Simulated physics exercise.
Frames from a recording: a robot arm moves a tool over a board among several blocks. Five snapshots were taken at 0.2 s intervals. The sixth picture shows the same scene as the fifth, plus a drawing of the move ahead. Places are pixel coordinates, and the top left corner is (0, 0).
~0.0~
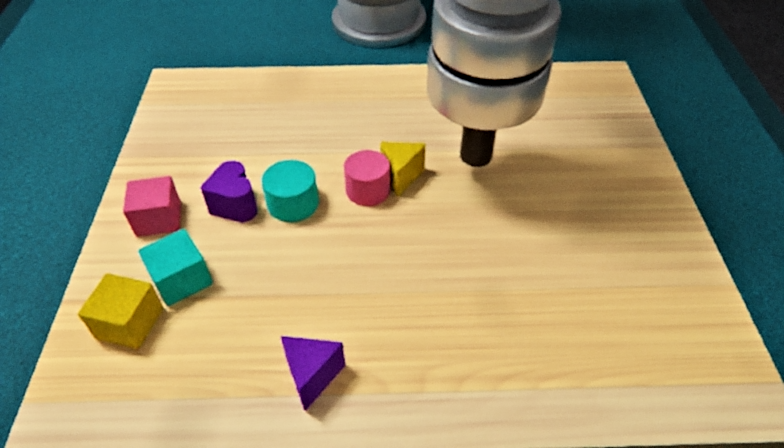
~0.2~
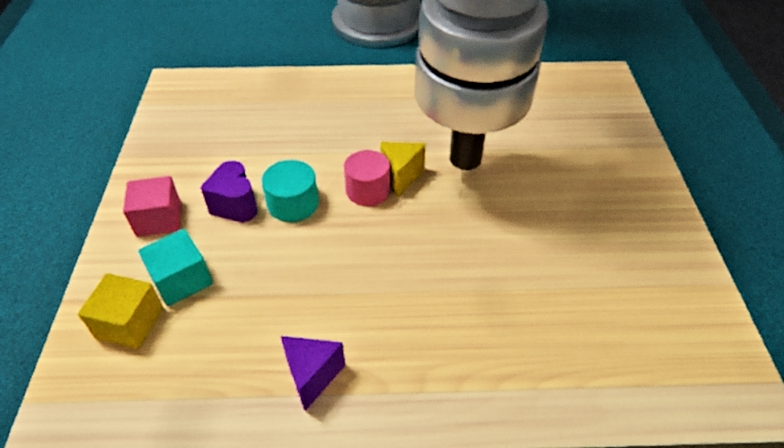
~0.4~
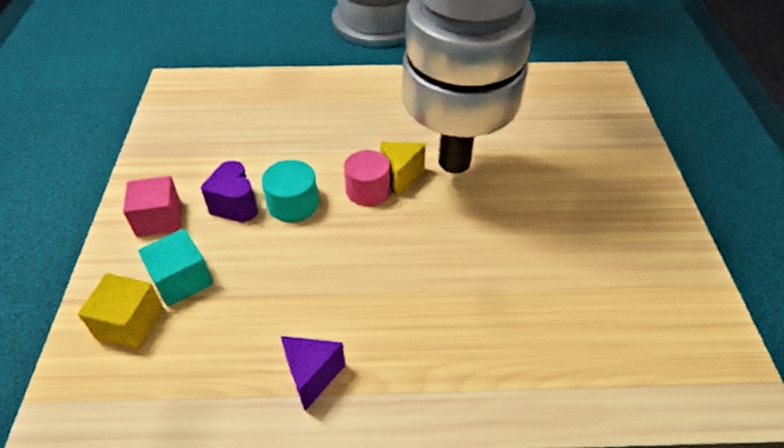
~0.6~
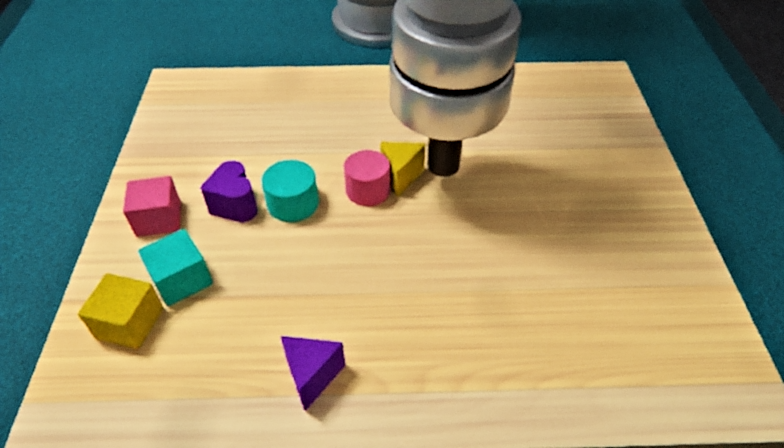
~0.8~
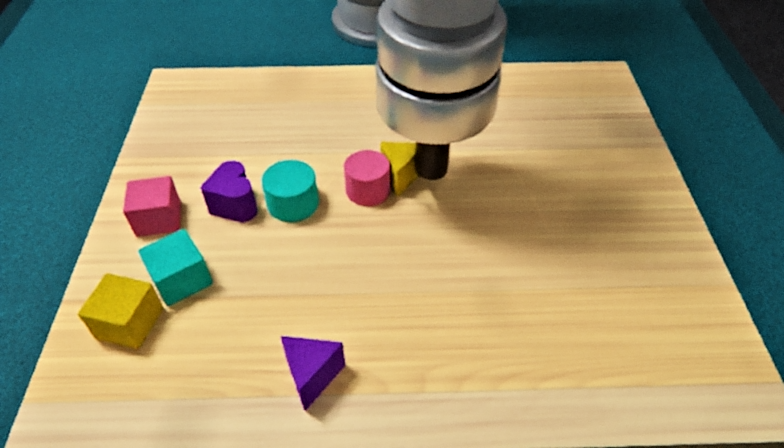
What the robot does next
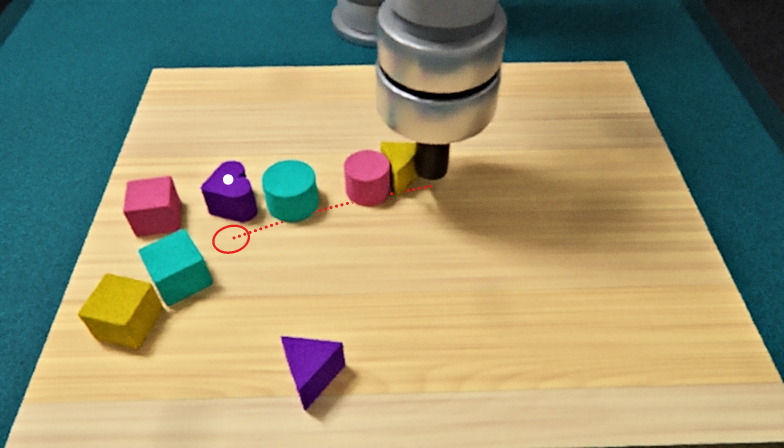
On a wooden board over a teal surface, a robot arm moved its black-tipped tool slowly left toward a yellow triangular block beside a pink round one, while all the colored blocks stayed still.
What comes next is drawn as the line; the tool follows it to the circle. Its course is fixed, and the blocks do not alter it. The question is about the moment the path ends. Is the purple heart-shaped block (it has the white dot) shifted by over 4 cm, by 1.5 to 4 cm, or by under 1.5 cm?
Once the path is done, the purple heart-shaped block lies 1.5 to 4 cm from its present place.
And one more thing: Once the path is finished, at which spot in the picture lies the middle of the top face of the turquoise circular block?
By then it is at (244, 172).
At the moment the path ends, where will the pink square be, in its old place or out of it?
It stays put.
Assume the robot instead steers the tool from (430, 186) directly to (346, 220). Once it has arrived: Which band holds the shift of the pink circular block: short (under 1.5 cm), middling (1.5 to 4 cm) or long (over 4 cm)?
It goes a little way, 1.5 to 4 cm.
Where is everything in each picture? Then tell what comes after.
The first picture shows tip of the tool (476, 157), middles of tops, pink square (147, 192), purple heart-shaped block (228, 179), turquoise circular block (288, 177), pink circular block (367, 164), yellow triangular piece (402, 151).
The second picture shows tool (465, 160), nothing pushed.
The third picture shows tool (455, 163), nothing pushed.
The fourth picture shows tool (443, 166), nothing pushed.
The fifth picture shows tool (432, 169), pink square (147, 192), purple heart-shaped block (228, 179), turquoise circular block (288, 177), pink circular block (367, 164), yellow triangular piece (402, 151).
The line goes from (430, 186) via (366, 199) and (300, 217), ending at (231, 239); the dot is on the purple heart-shaped block.
On the path given first. One third of the way, tool (364, 182); turquoise circular block (280, 177); pink circular block (328, 162); yellow triangular piece (380, 145), turned 25° clockwise.
Two thirds of the way, tool (297, 200); purple heart-shaped block (200, 189); turquoise circular block (244, 172); pink circular block (355, 151); yellow triangular piece (392, 142).
At the end, tool (226, 222); pink square unmoved; purple heart-shaped block (197, 189); turquoise circular block (244, 172); pink circular block (358, 151); yellow triangular piece (397, 142).
